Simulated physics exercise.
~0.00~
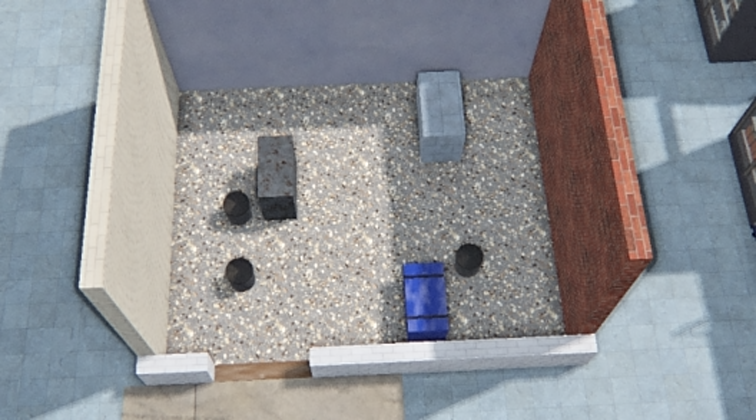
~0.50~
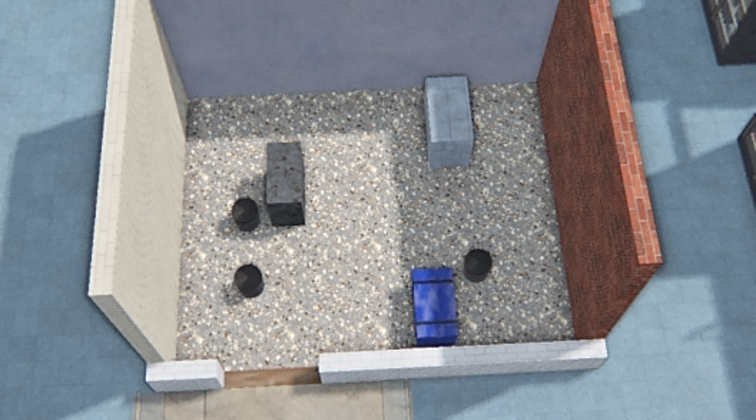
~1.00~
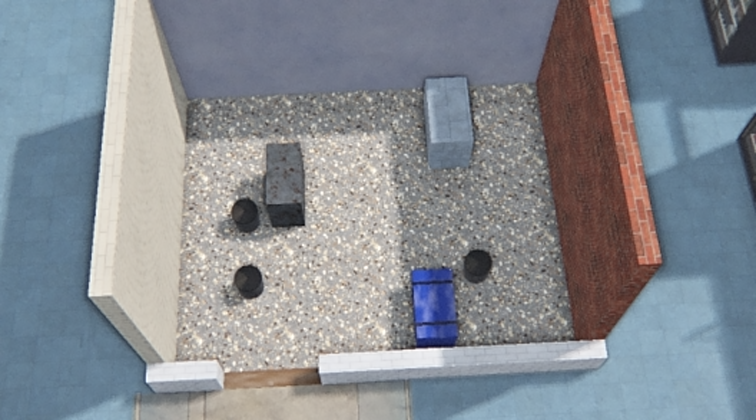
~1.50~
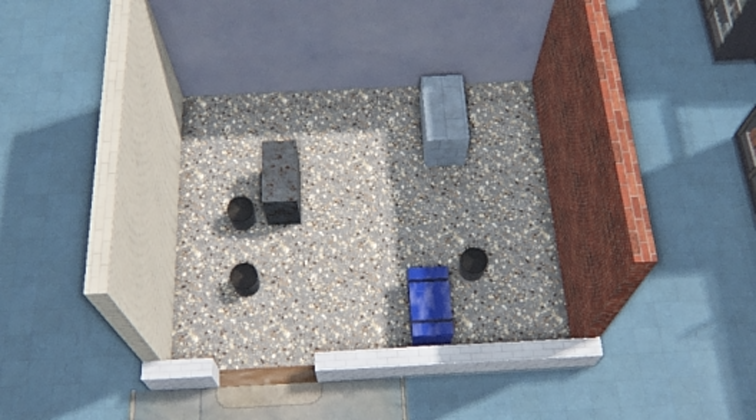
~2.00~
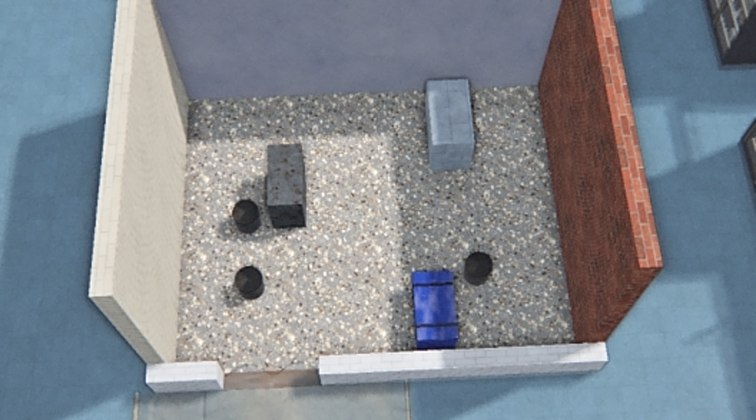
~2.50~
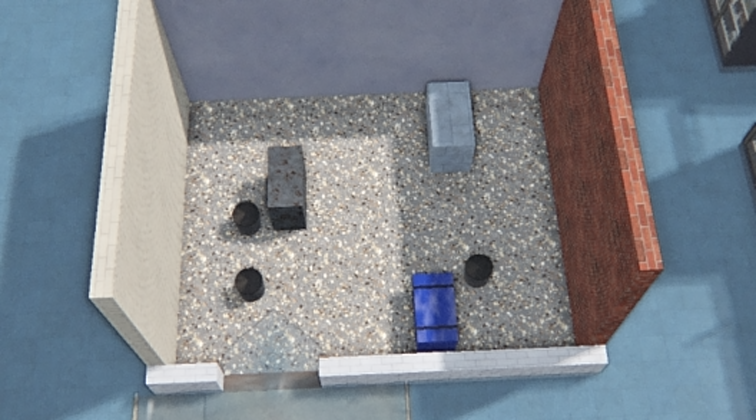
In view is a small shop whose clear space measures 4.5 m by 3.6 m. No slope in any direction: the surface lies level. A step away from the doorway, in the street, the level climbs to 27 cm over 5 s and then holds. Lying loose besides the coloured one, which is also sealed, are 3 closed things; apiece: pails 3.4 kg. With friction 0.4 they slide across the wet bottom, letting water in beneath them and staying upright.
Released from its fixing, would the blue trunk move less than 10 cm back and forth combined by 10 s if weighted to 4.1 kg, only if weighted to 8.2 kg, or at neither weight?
The heavier one is not even needed.
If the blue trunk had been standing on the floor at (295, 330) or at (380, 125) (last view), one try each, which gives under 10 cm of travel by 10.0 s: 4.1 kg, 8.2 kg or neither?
In that order: No load works; no load works.
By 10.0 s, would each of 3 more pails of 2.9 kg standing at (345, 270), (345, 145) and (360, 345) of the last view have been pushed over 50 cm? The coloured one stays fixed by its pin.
The first comes out above the threshold, the second above the threshold, the third below the threshold.
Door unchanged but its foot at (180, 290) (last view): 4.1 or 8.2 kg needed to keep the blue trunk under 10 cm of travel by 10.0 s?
For that position, nothing offered succeeds.
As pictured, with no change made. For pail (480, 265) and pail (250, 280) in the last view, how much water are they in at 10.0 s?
I'd estimate 3 cm for the first and 15 cm for the second.
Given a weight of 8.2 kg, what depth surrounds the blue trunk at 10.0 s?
Something like 2 centimetres.
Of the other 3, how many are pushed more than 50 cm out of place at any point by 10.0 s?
I count 2.
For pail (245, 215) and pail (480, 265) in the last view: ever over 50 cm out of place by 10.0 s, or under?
First above the mark, then below the mark.
After 3.5 s the blue trunk would be 0 cm from its start with 4.1 kg and 0 cm from its start with 8.2 kg; 0 cm of water round it then.
After 4.5 s the blue trunk would be 0 cm from its start with 4.1 kg and 0 cm from its start with 8.2 kg; 0 cm of water round it then.
After 7.0 s the blue trunk would be 0 cm from its start with 4.1 kg and 0 cm from its start with 8.2 kg; 1 cm of water round it then.
After 10.0 s the blue trunk would be 0 cm from its start with 4.1 kg and 0 cm from its start with 8.2 kg; 2 cm of water round it then.
